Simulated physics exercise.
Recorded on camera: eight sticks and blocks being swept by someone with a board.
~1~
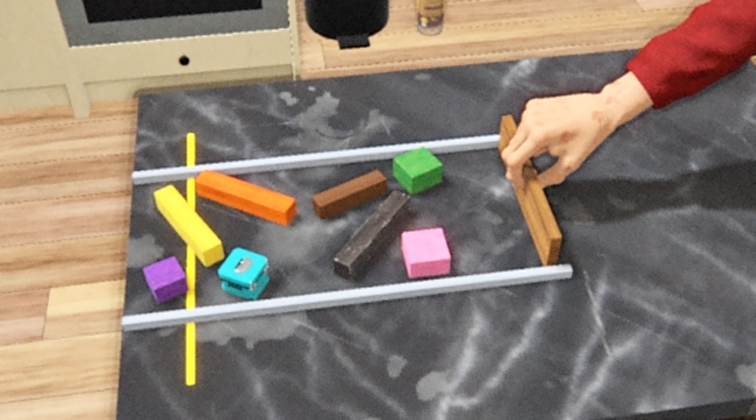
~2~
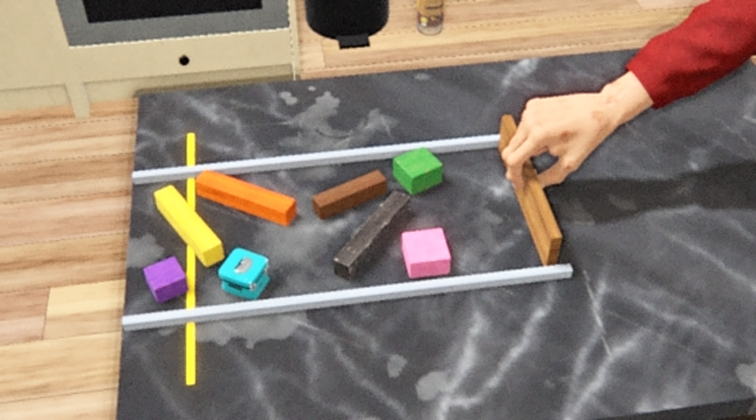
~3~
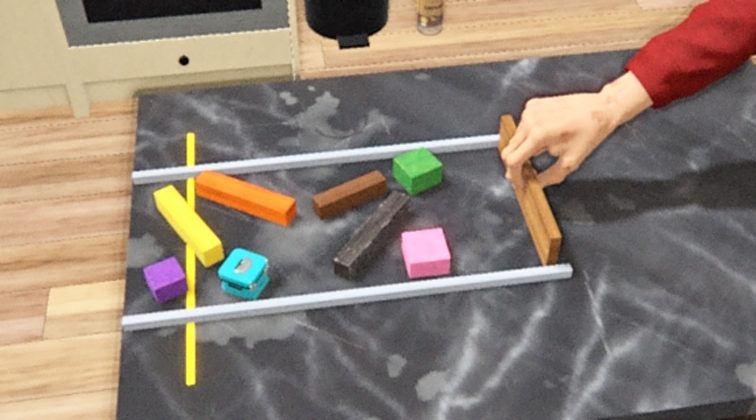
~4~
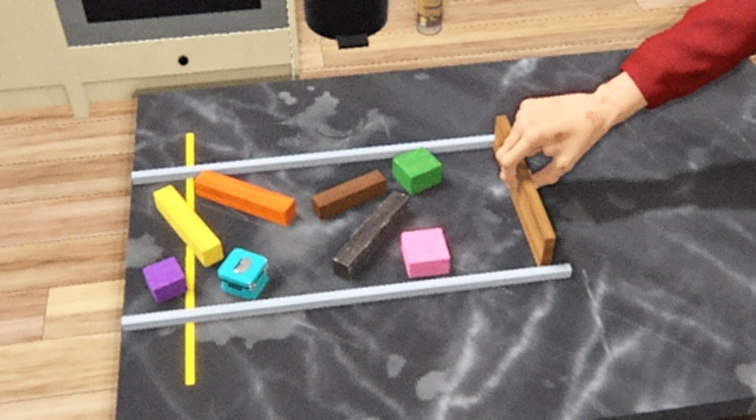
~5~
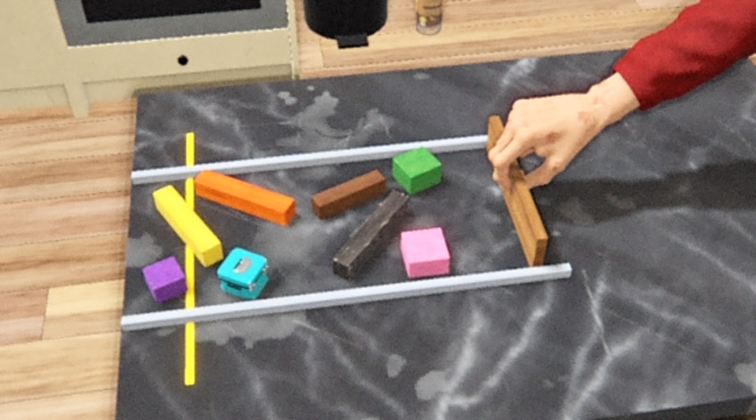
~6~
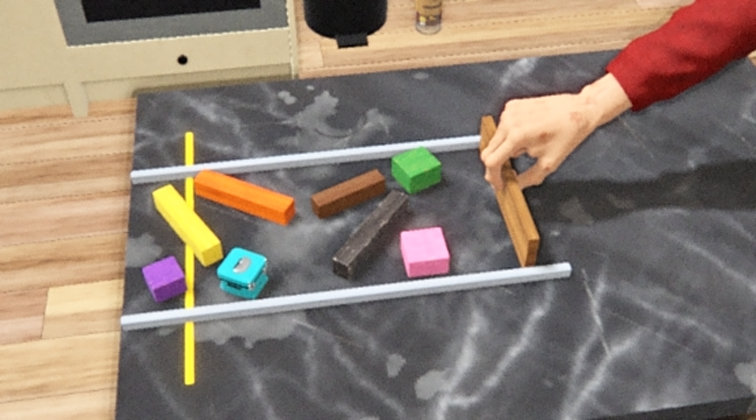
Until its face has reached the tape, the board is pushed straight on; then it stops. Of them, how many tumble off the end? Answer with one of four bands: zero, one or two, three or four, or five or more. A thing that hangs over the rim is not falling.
Three or four.
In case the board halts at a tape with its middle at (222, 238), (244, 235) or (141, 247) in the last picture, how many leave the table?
Floor tally per try: 1 / 1 / 8.
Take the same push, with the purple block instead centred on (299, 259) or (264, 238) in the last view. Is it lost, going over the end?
In that order: Slips off, then slips off.
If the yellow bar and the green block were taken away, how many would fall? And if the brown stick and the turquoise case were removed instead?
Tally of falls: 3 for the first try, 2 for the second.
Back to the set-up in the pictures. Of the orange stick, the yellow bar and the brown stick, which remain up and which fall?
Result - orange stick leaves the top, yellow bar leaves the top, brown stick stays put.
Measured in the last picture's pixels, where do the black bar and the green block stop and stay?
They come to rest around (147, 255) and (170, 183).
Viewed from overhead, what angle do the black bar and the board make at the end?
The angle is some 35°.
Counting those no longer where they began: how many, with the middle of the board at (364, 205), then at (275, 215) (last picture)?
Counts: 4, 8.
A little later, none off yet; purple block at rest near (165, 279); yellow bar at rest near (187, 224); turquoise case at rest near (243, 275).
Next, none off yet; purple block moving near (153, 279); yellow bar at rest near (186, 225); turquoise case shifted about its own width near (192, 275).
When it is over, the number that fall off is three or four; down, orange stick, turquoise case, yellow bar and purple block.
